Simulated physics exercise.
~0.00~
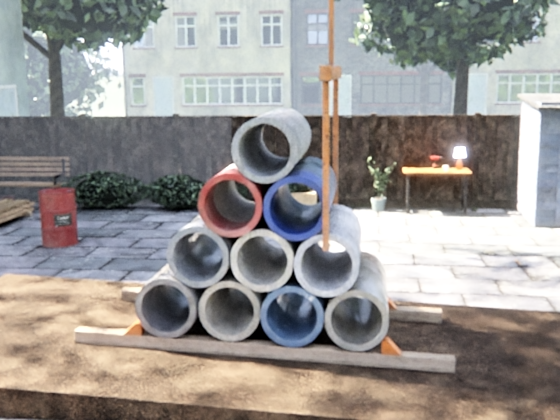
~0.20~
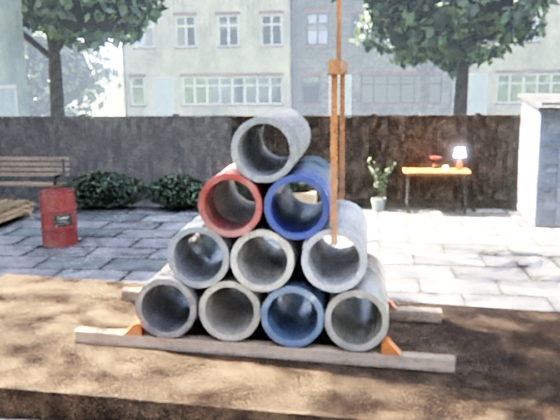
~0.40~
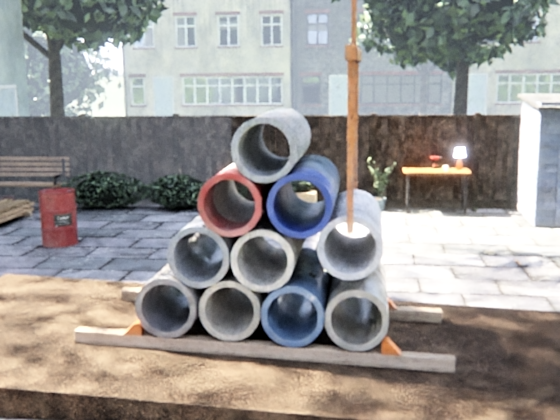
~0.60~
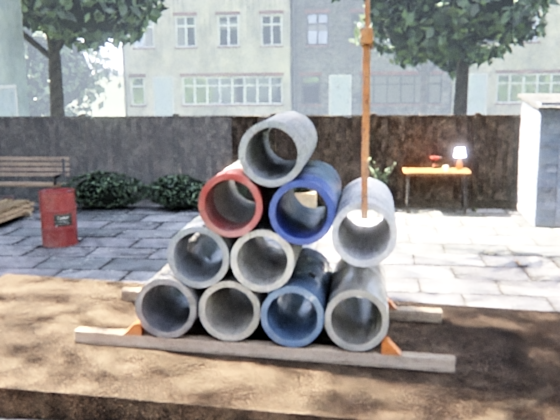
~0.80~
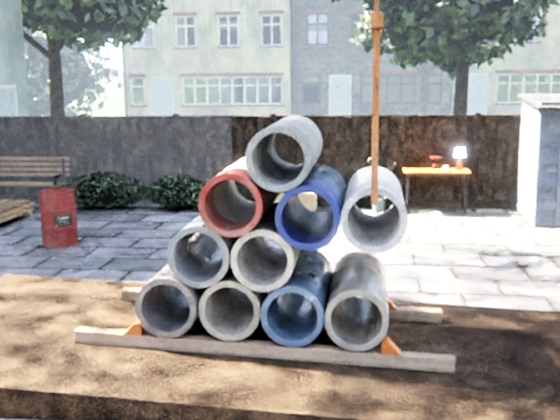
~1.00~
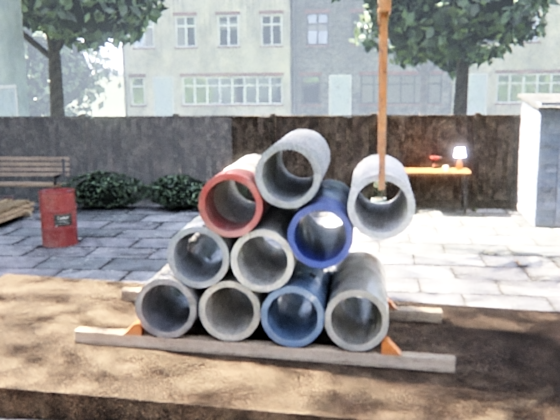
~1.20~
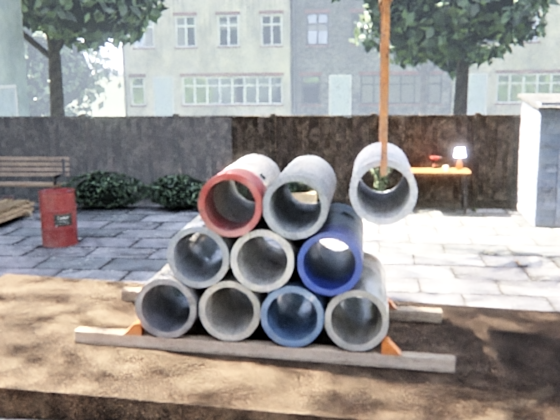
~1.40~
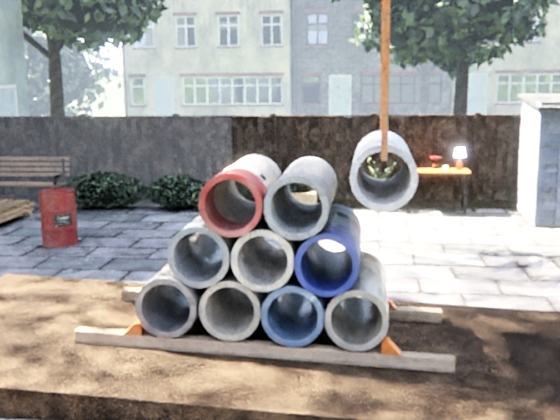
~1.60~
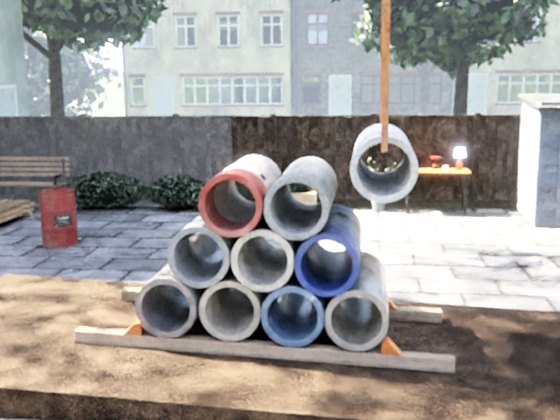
At first, concrete pipes sit stacked in a pyramid on timber bearers, with a red one and a bright blue one side by side just beneath the single grey pipe on top. An orange lifting beam draws the grey pipe below and to the right of the blue one out to the right and upward. As the gap opens, the blue pipe rolls down to the right into it. The top grey pipe follows, dropping into the blue one's former place beside the red. The lifted pipe keeps rising, while the red pipe stays put and the stack rests with two pipes on top.
